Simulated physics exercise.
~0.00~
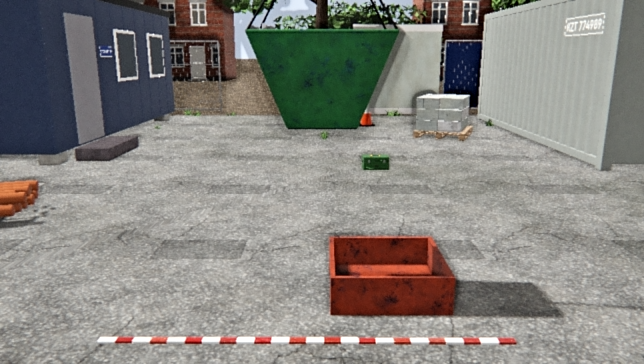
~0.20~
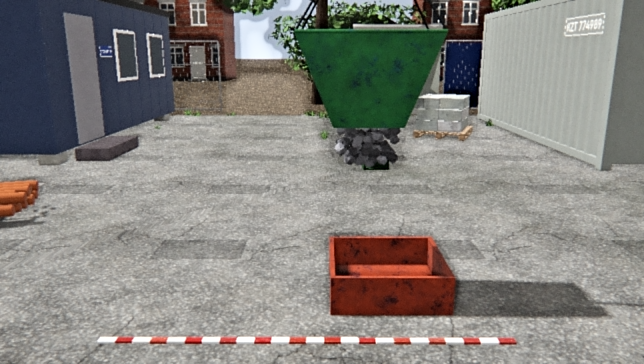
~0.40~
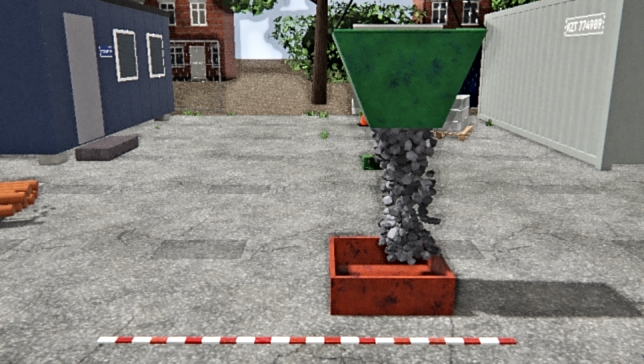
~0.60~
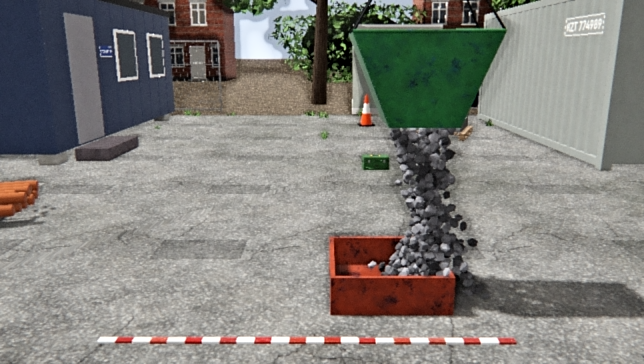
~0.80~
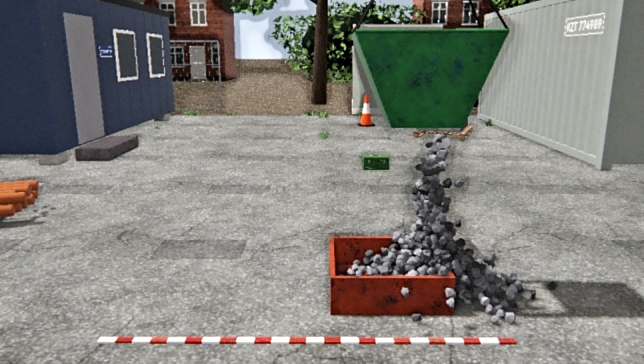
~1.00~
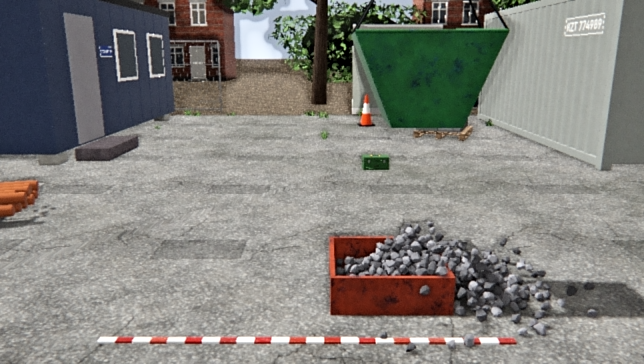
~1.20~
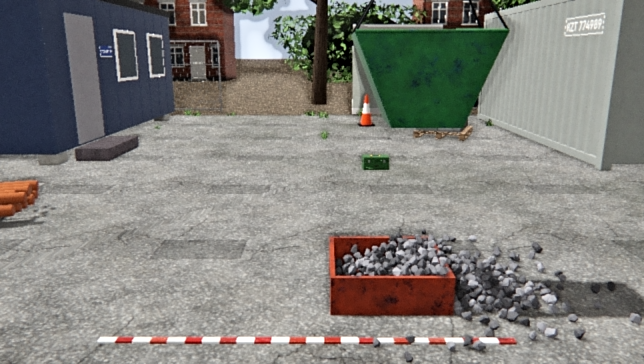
A green skip slid to the right across a paved yard, pouring grey stones toward a red bin below, then stopped and emptied. Most stones landed in the bin, but many spilled over its right side and lay scattered on the ground.
